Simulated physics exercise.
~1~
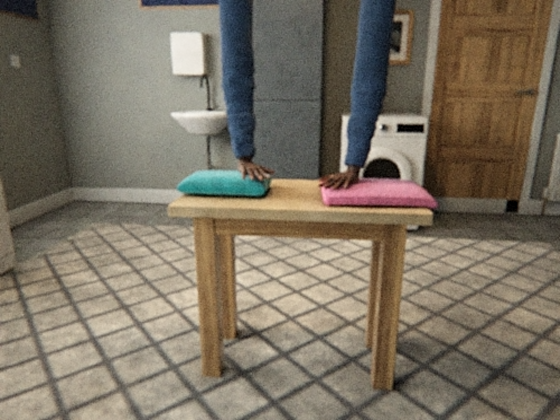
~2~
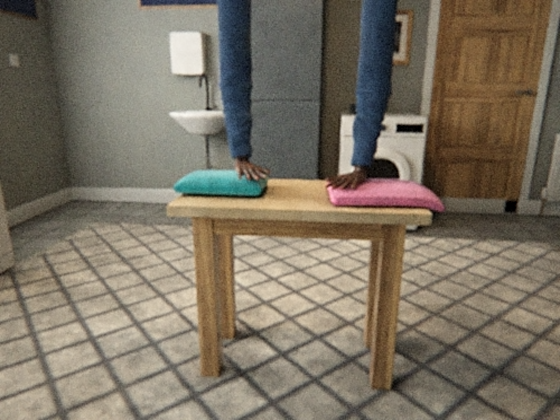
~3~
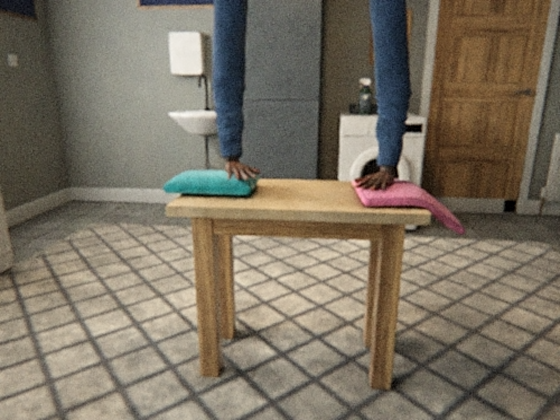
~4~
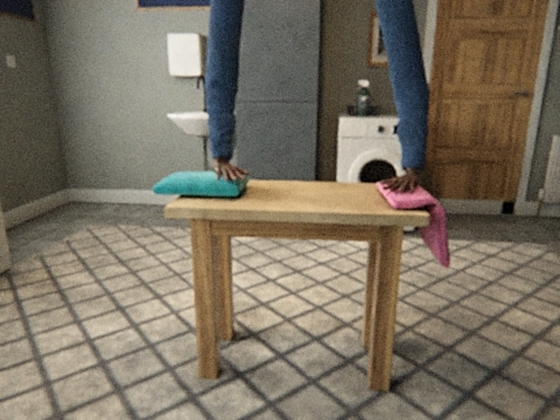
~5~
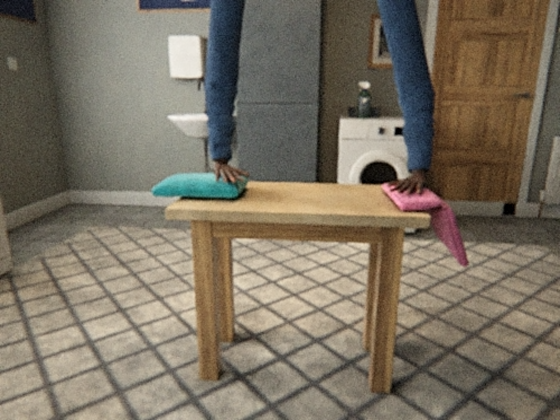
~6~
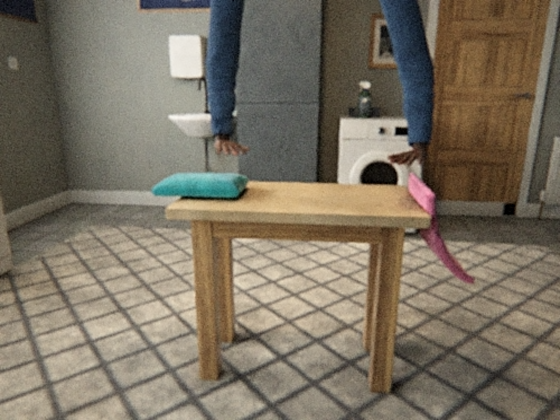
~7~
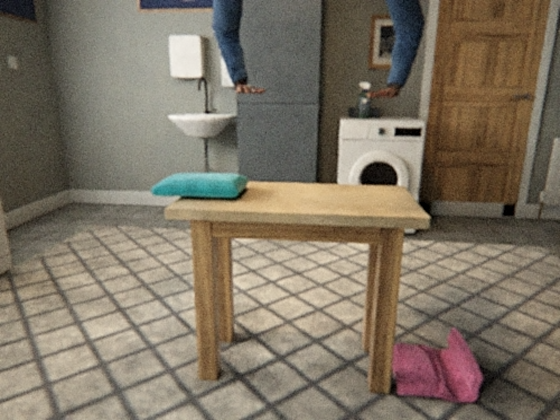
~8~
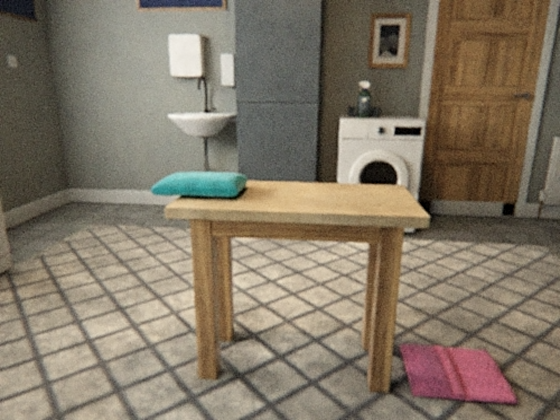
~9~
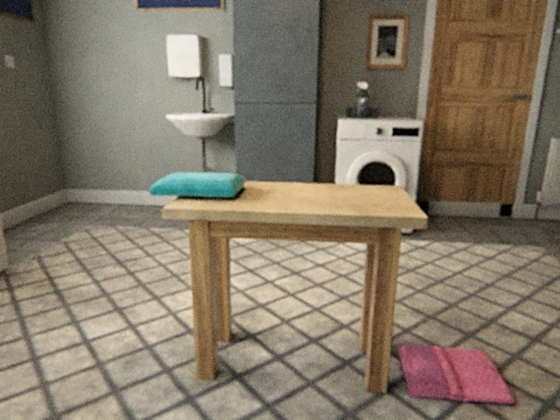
A pink pad lies beneath a hand on the right side of a small wooden bench, with a turquoise sack under another hand on the left, seen from the front in a room with a tiled floor, a sink, a white washing machine and a wooden door. Two blue-sleeved arms reach down and push the two soft things apart. The pink pad slides over the right end and droops, while the turquoise sack stops near the left end. The hands lift away, and the pad tips off and falls. It ends flat on the floor, with the sack still on the bench.
